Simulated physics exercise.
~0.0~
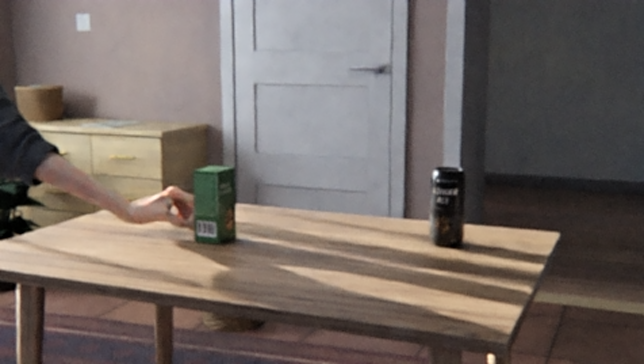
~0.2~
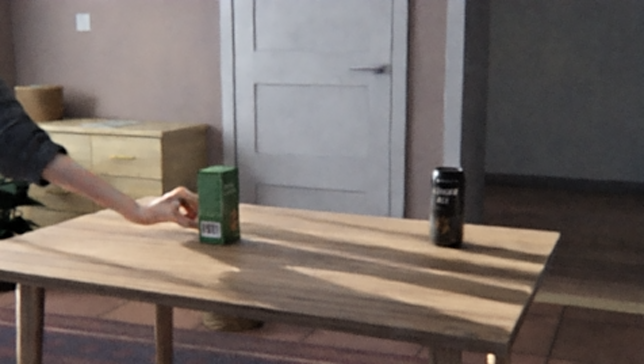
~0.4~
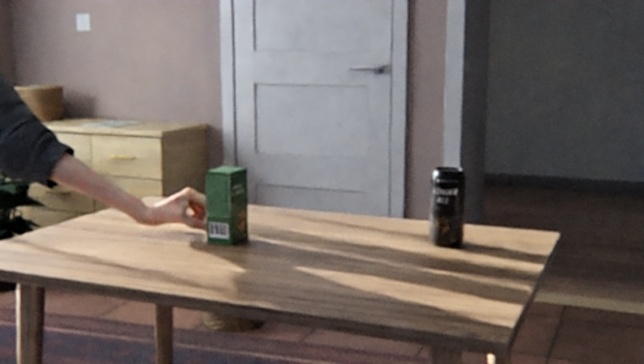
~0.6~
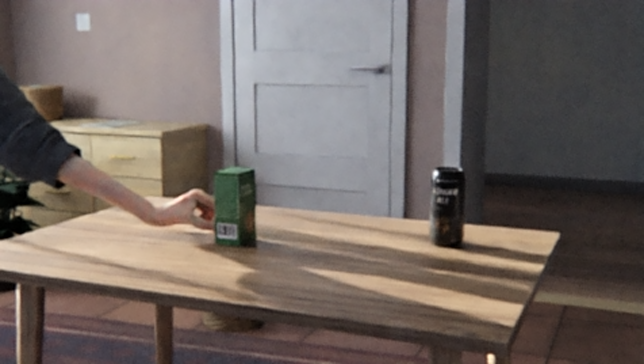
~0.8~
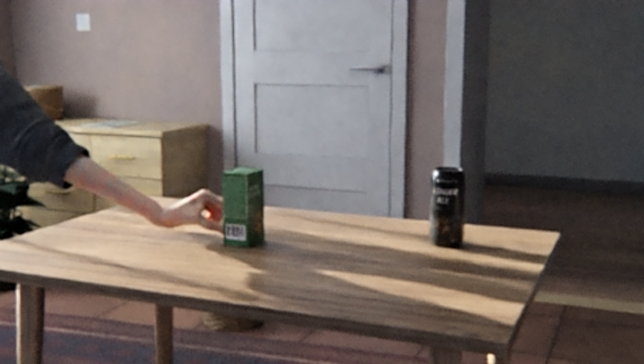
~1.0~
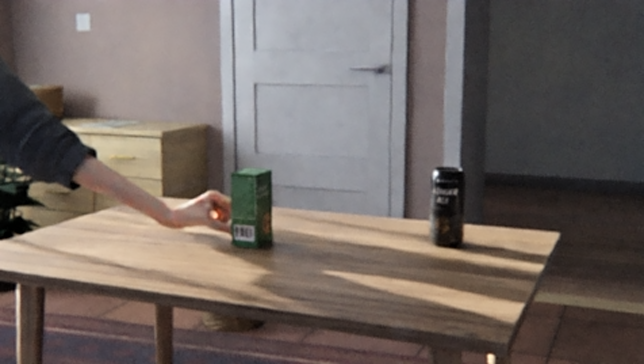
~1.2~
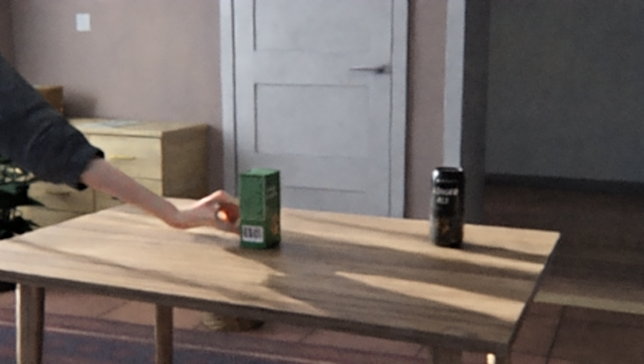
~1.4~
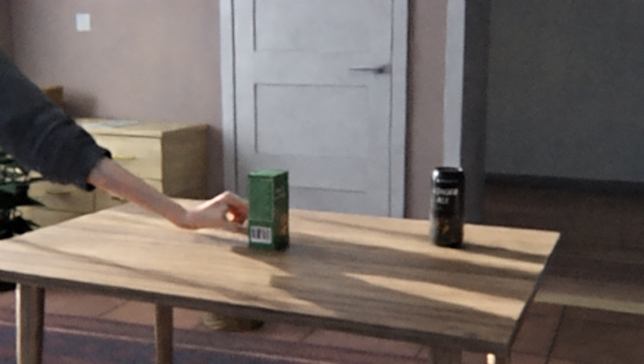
A green carton on a wooden table slides slowly to the right as a hand reaching in from the left pushes it a short distance toward a black can that stays still. The carton ends upright, still apart from the can, with the hand beside it.
